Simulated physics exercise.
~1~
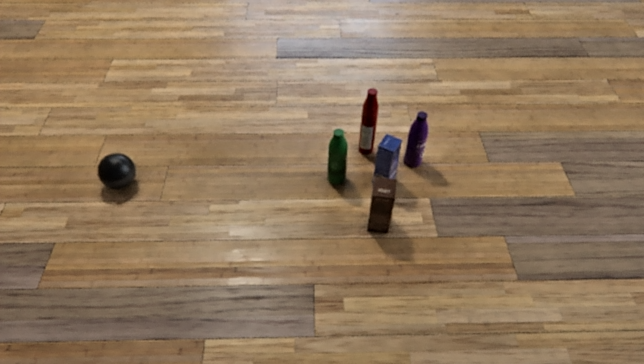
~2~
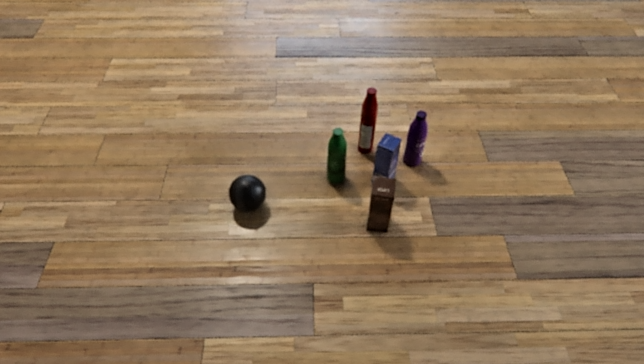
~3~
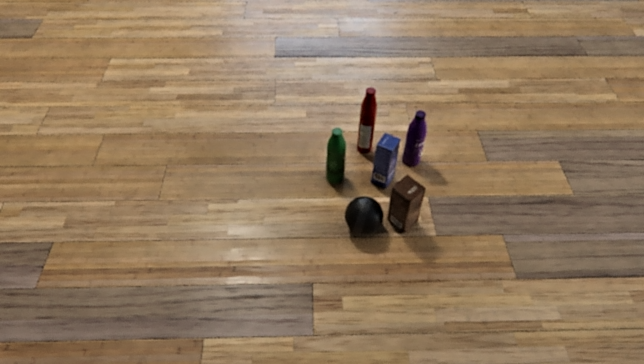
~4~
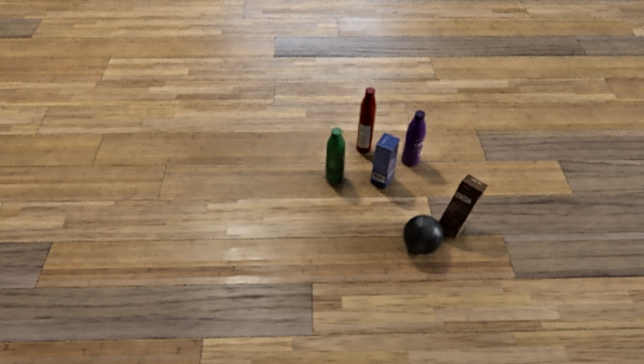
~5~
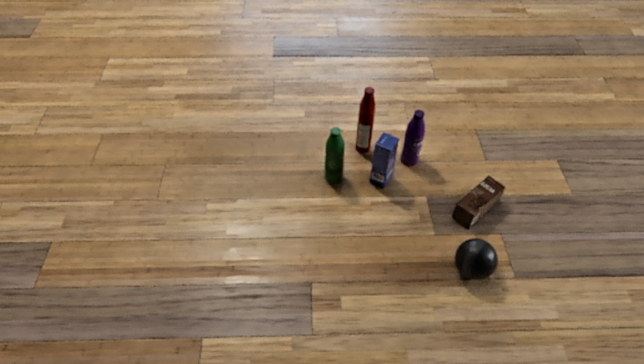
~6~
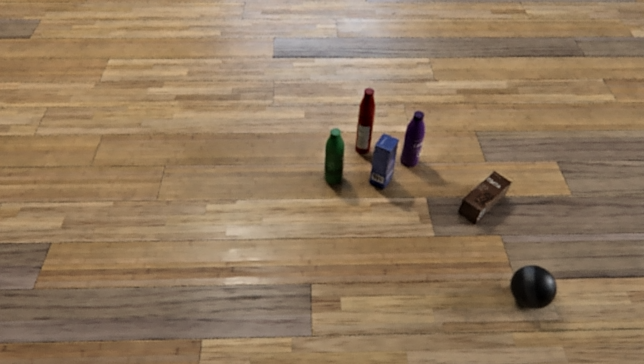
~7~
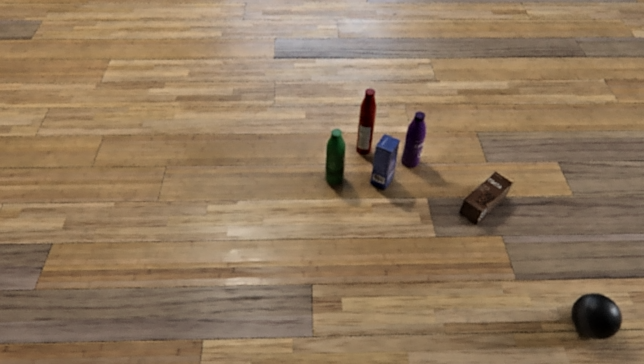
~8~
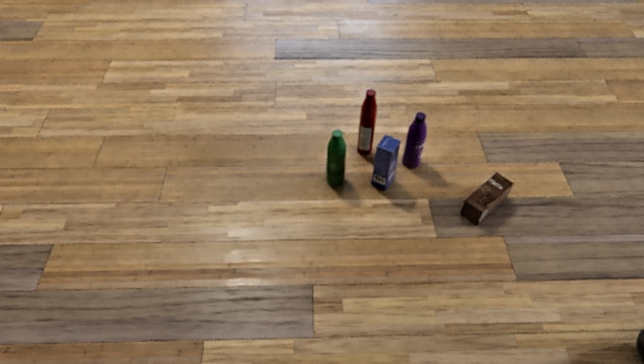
The clip shows a black ball rolling rightward across a wooden floor toward three bottles and two cartons, striking the brown carton, which slides right and tips onto its side, while the ball rolls on to the lower right edge and the others stay standing.
